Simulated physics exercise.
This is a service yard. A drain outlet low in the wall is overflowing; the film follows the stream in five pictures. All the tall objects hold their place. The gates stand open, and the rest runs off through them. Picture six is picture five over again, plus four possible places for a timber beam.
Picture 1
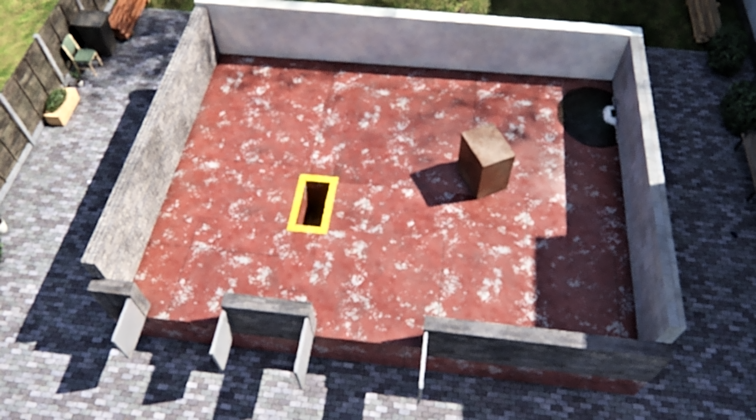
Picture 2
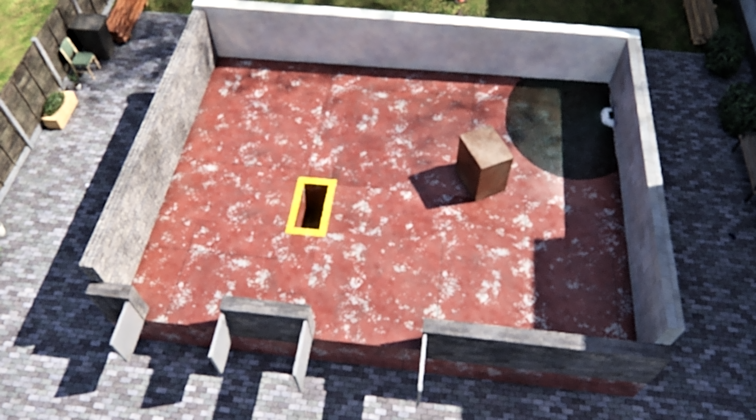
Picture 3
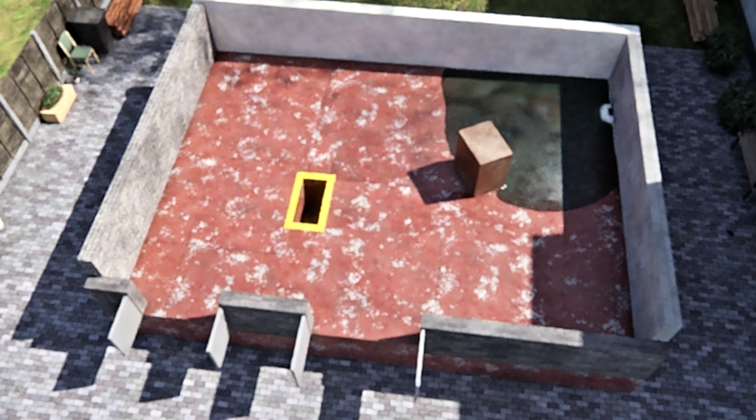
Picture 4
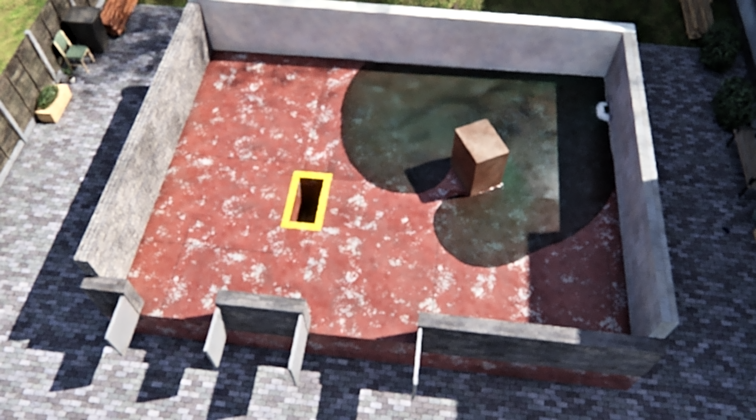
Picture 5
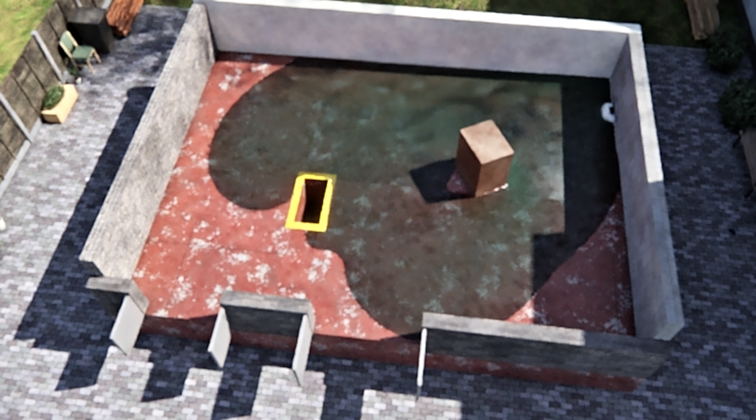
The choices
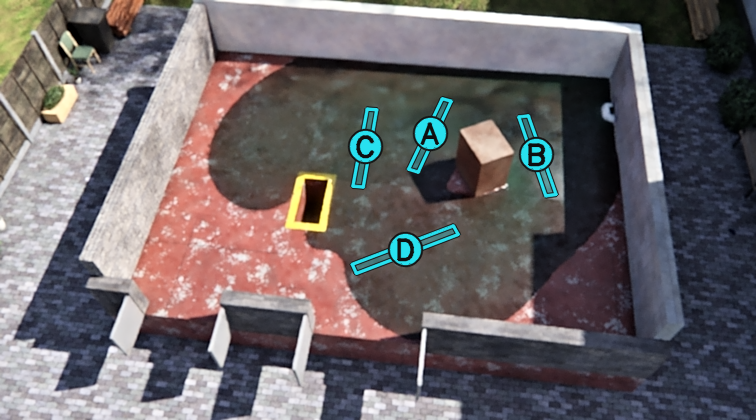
In a walled service yard with a patchy red floor, dark water spreads from the upper right corner, surrounds a brown block, and extends leftward across most of the ground, reaching the yellow-edged drain pit and entering it.
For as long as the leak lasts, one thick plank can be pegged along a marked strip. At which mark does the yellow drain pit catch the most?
Go for D.
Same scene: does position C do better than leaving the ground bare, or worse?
It is worse.
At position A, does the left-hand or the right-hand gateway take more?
The left gate.
On the marked copy, A from (413, 170) to (446, 99); B from (523, 116) to (550, 195); C from (358, 186) to (371, 109); D from (354, 268) to (455, 230).
With A, about 7 % of the stream runs into the yellow drain pit, about 90 % out by the gates.
With B, about 13 % of the stream runs into the yellow drain pit, about 85 % out by the gates.
With C, about 5 % of the stream runs into the yellow drain pit, about 92 % out by the gates.
With D, about 20 % of the stream runs into the yellow drain pit, about 79 % out by the gates.
